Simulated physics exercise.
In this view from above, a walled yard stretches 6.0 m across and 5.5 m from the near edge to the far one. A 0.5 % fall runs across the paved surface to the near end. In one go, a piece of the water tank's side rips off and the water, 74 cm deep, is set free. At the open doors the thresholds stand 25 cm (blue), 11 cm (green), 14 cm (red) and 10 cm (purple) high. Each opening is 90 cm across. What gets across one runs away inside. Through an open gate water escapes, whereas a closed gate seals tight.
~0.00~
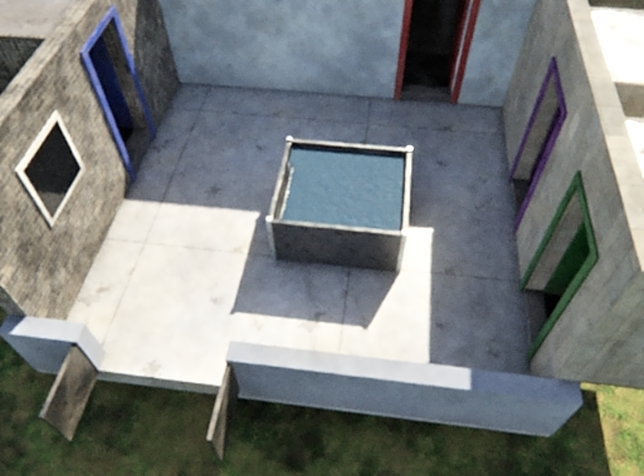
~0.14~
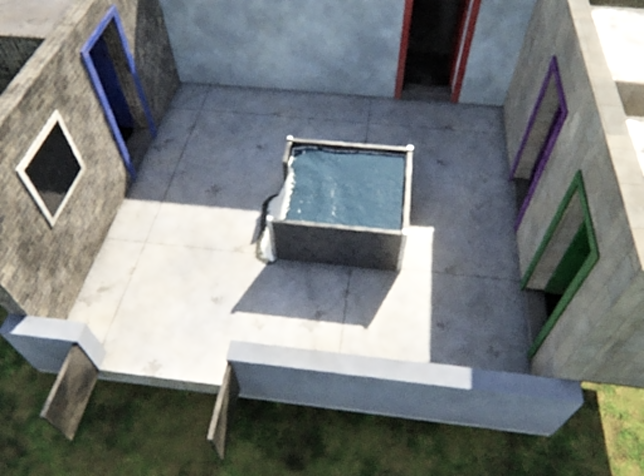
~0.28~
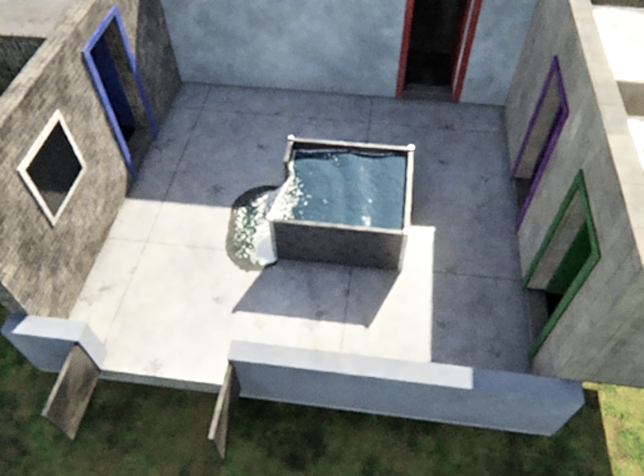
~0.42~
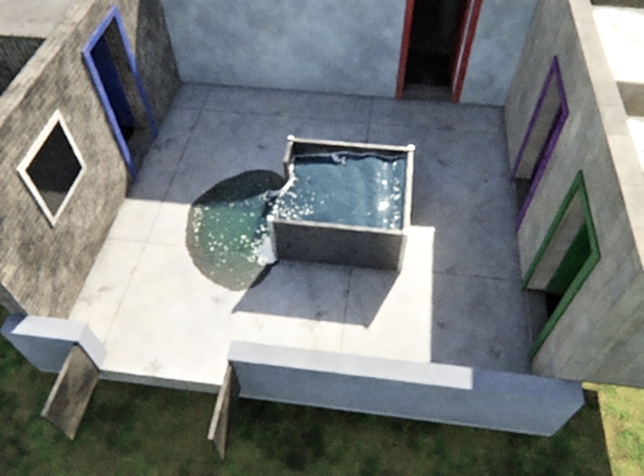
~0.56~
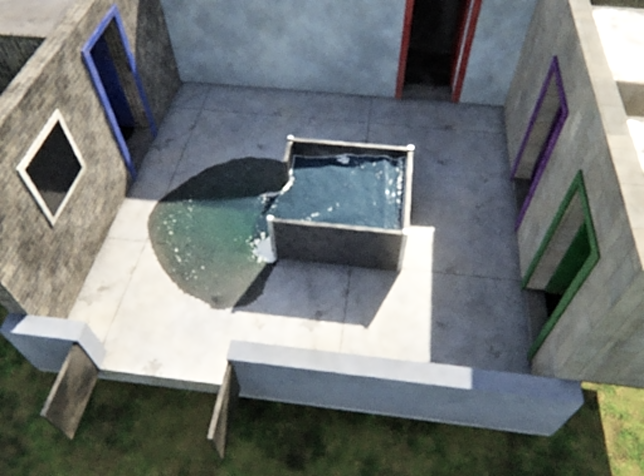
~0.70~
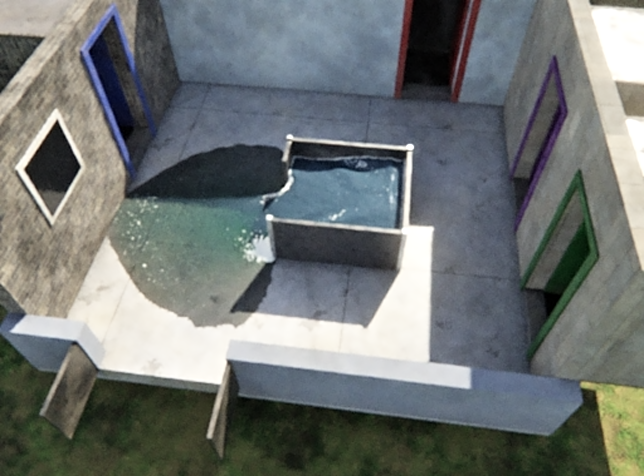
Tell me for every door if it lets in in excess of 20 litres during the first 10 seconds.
Blue door: Short; green door: Short; red door: Short; purple door: Short.
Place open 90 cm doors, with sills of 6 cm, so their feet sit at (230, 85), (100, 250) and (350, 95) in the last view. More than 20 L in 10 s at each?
Per doorway, in order: Sufficient / sufficient / insufficient.
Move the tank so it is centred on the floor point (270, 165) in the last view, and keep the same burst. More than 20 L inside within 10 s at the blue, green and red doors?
For the blue door, the amount is too high; for the green door, the amount is acceptable; for the red door, the amount is acceptable.
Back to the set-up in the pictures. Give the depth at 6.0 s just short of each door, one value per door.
Depths in centimetres - blue: 7, green: 5, red: 2, purple: 1.
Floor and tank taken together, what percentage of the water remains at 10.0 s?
Some 74 out of every hundred parts.
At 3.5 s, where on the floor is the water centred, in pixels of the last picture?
Balance point at about (221, 212).
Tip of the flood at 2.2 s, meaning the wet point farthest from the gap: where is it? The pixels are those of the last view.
Roughly at pixel (180, 83).
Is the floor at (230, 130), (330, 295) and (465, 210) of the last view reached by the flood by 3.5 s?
Point 1: Reached; point 2: Unreached; point 3: Unreached.
After 1.4 s water covers 30 % of the floor and is deepest (35 cm) near (117, 215); blue door 21 cm at the sill, 0 L in, green door not reached, red door not reached, purple door not reached.
After 2.2 s water covers 30 % of the floor and is deepest (38 cm) near (56, 344); blue door 22 cm at the sill, 0 L in, green door not reached, red door not reached, purple door not reached.
After 3.5 s water covers 45 % of the floor and is deepest (20 cm) near (56, 344); blue door 12 cm at the sill, 1 L in, green door not reached, red door not reached, purple door not reached.
After 6.0 s water covers 85 % of the floor and is deepest (12 cm) near (56, 344); blue door 7 cm at the sill, 1 L in, green door 5 cm at the sill, 0 L in, red door 2 cm at the sill, 0 L in, purple door not reached.
After 10.0 s water covers 95 % of the floor and is deepest (8 cm) near (403, 264); blue door 5 cm at the sill, 1 L in, green door 7 cm at the sill, 0 L in, red door 2 cm at the sill, 0 L in, purple door 6 cm at the sill, 0 L in.
